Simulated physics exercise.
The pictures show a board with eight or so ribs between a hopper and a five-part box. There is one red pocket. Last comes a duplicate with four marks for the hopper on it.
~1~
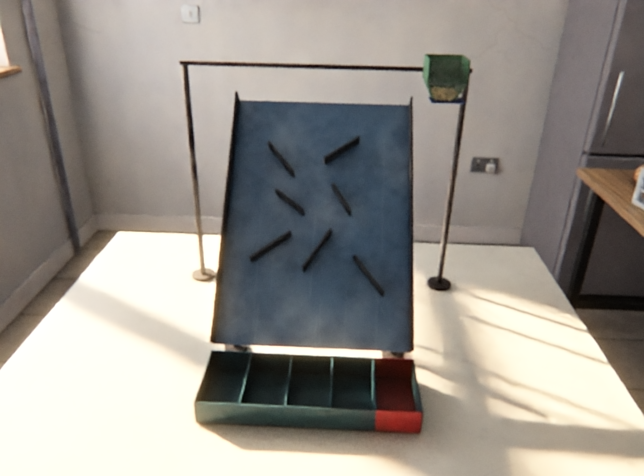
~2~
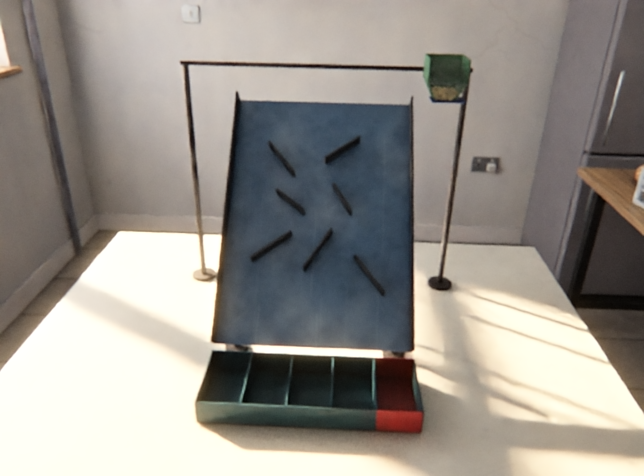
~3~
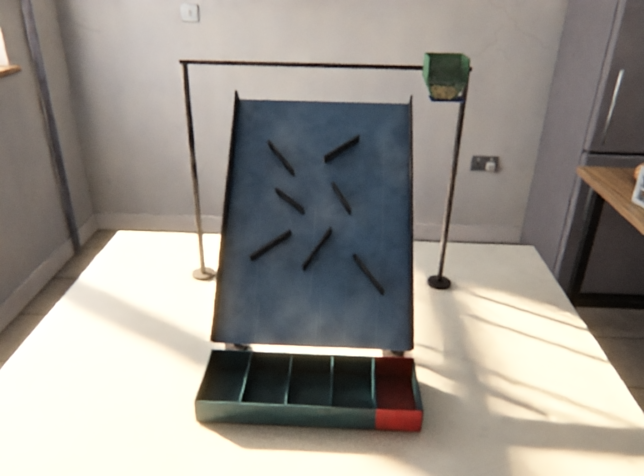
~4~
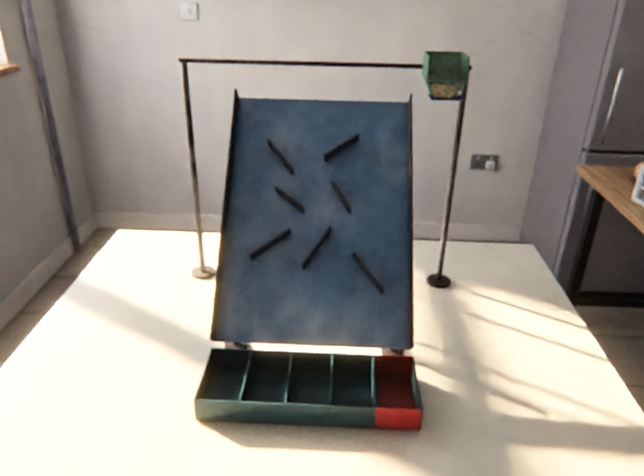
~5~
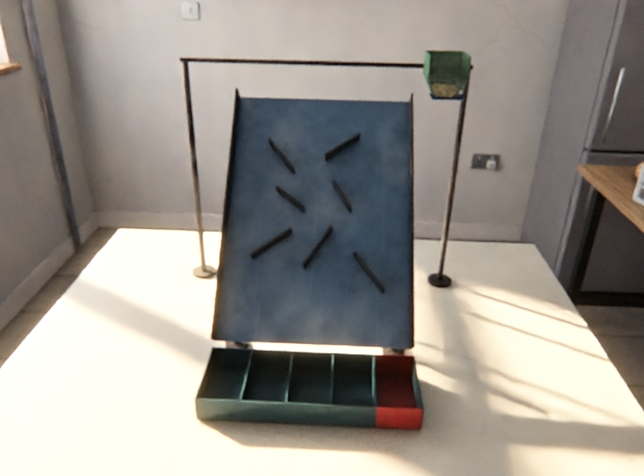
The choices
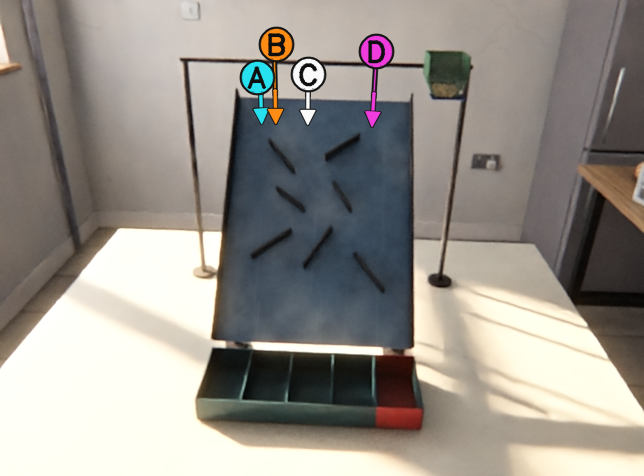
A tilted blue board with dark slanted ribs stood on a pale table, with a small green hopper at its upper right and a five-part box with one red pocket below; nothing visibly moved.
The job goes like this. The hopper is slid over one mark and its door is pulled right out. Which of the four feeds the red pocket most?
Use mark D.
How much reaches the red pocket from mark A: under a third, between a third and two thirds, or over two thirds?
It is under a third.
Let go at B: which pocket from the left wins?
The first from the left.
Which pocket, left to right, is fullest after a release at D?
It is the fifth one.
On the marked copy, mark A meets the board at (261, 118); mark B meets the board at (275, 118); mark C meets the board at (307, 119); mark D meets the board at (372, 121).
With A, a stray few in the red pocket, most in other pockets, a small part outside the box.
With B, a small part in the red pocket, most in other pockets, a small part outside the box.
With C, a small part in the red pocket, most in other pockets, a stray few outside the box.
With D, most in the red pocket, a small part in other pockets, a stray few outside the box.
